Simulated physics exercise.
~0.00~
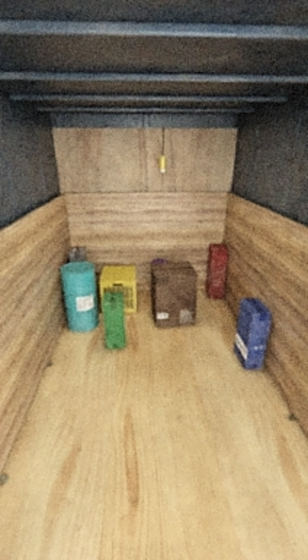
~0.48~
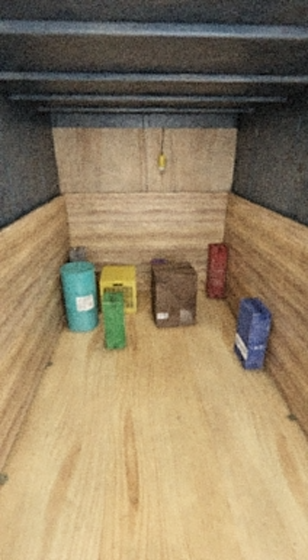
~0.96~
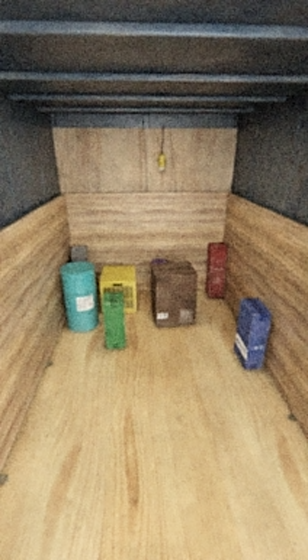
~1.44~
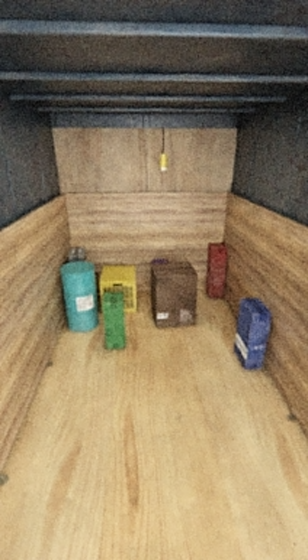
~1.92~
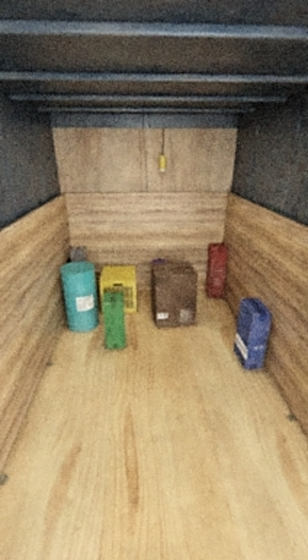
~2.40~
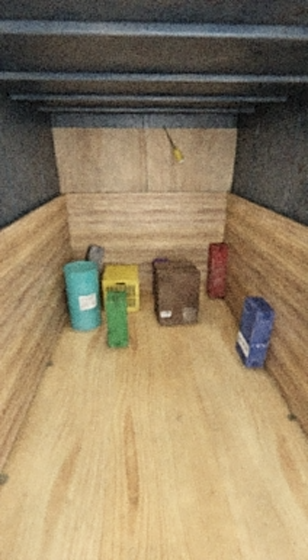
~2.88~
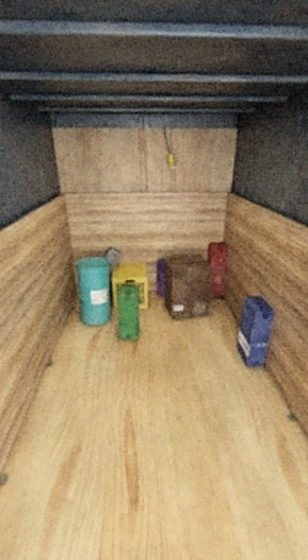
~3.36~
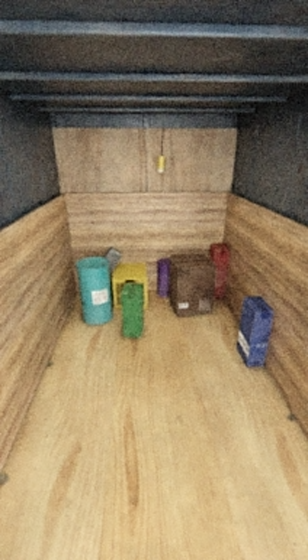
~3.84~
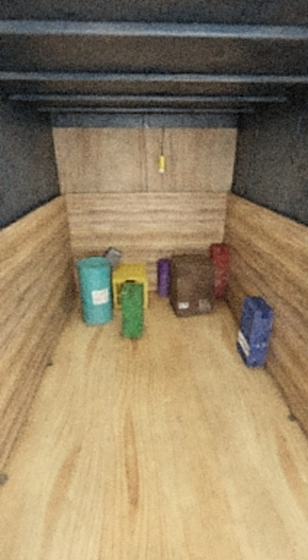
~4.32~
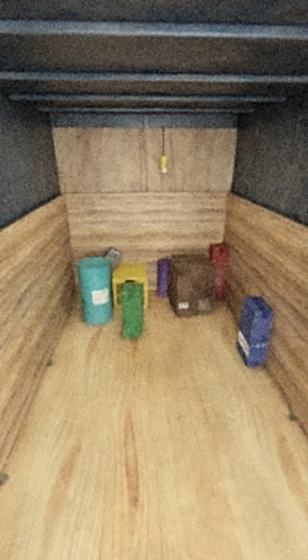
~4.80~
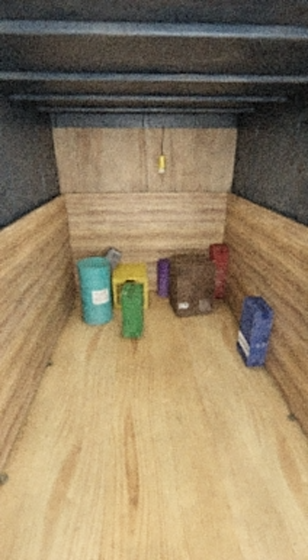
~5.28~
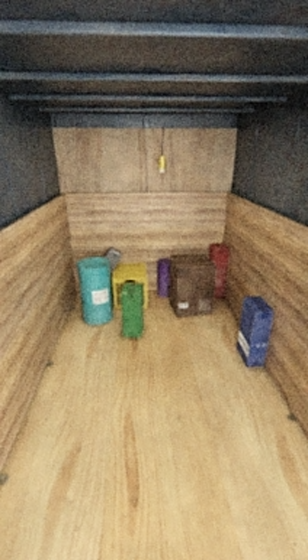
The clip opens on a wood-lined load bay holding a turquoise drum, yellow chest, green box and brown box, with a blue box at right, a red one near the back, and a grey one partly hidden behind the drum. At first the grey box rocks slightly while a yellow tag dangles at the far wall. Then the tag swings right and the grey box tilts and shifts right. The drum, chest, green box and brown box slide right too, revealing a purple canister. Finally everything settles, the grey box leaning hard, the red and blue boxes still in place.
